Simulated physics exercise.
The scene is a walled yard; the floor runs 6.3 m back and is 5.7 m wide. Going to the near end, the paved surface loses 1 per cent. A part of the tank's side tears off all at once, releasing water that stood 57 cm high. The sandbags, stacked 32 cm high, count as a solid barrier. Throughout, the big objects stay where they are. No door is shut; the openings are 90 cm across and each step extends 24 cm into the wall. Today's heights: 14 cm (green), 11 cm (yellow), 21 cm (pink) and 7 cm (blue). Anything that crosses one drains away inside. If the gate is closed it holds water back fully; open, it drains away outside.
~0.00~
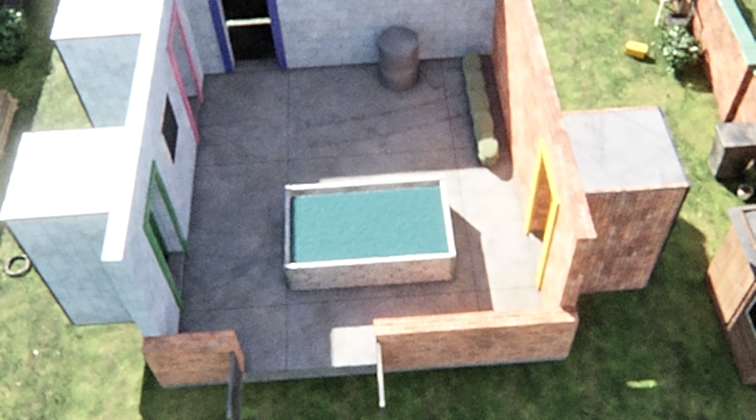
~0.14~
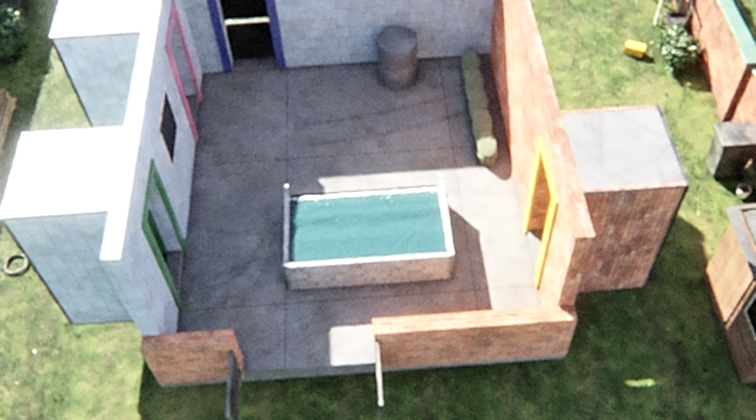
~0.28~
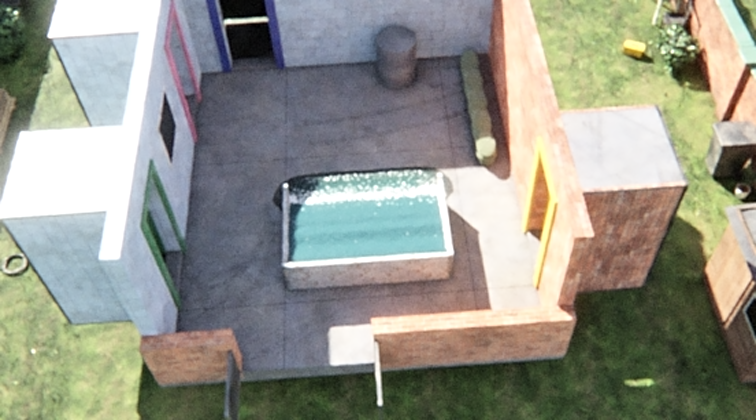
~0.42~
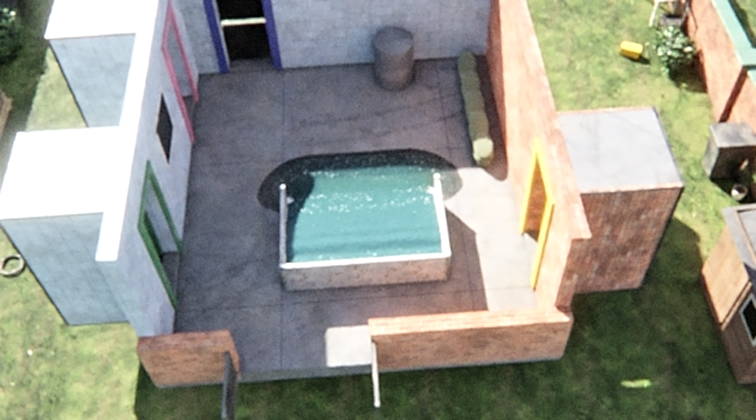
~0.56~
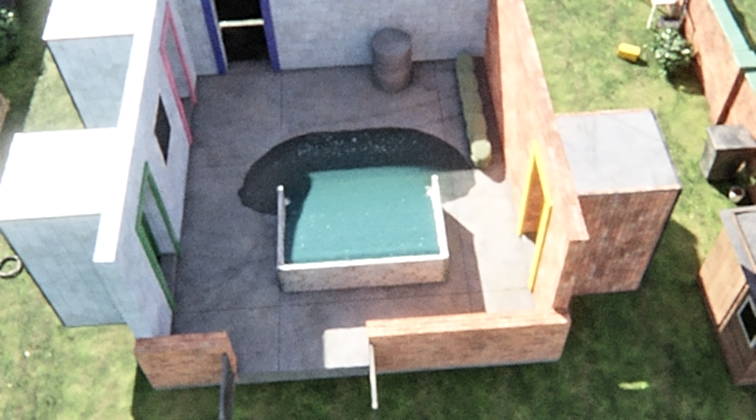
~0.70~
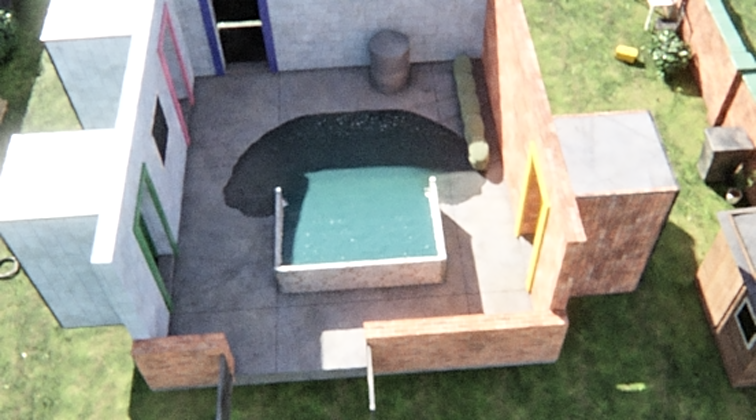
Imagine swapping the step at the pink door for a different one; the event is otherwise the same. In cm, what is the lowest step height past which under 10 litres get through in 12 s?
Close to 15 cm is just enough.
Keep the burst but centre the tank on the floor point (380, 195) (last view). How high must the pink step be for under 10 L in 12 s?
New minimum height: Approx. 17 cm.
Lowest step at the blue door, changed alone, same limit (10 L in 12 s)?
At the blue door it takes roughly 16 centimetres.
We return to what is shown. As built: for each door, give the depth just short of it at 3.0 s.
Depths in cm: Green 0, yellow 0, pink 13, blue 14.
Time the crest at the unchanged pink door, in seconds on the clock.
Near 3.4 seconds.
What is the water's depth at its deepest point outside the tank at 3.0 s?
Roughly 34 cm.
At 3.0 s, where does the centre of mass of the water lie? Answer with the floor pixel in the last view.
(344, 136).
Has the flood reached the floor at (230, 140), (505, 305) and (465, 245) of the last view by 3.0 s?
1: Awash; 2: Unwetted; 3: Unwetted.
After 1.4 s water covers 45 % of the floor, deepest (28 cm) near (389, 95); it has not reached the pink door.
After 3.0 s water covers 55 % of the floor, deepest (34 cm) near (405, 68); 13 cm at the pink door, 0 litres in over its 21 cm step.
After 12.0 s water covers 95 % of the floor, deepest (11 cm) near (165, 366); 3 cm at the pink door, 1 litre in over its 21 cm step.
At the pink door as built, the water arrived by 1.8 s and peaked near 20 cm at 3.4 s.
With a step of 14 cm, 15 litres would have come in within the 12 s; with 19 cm, 2 litres. So under 10 litres takes about 15 cm.
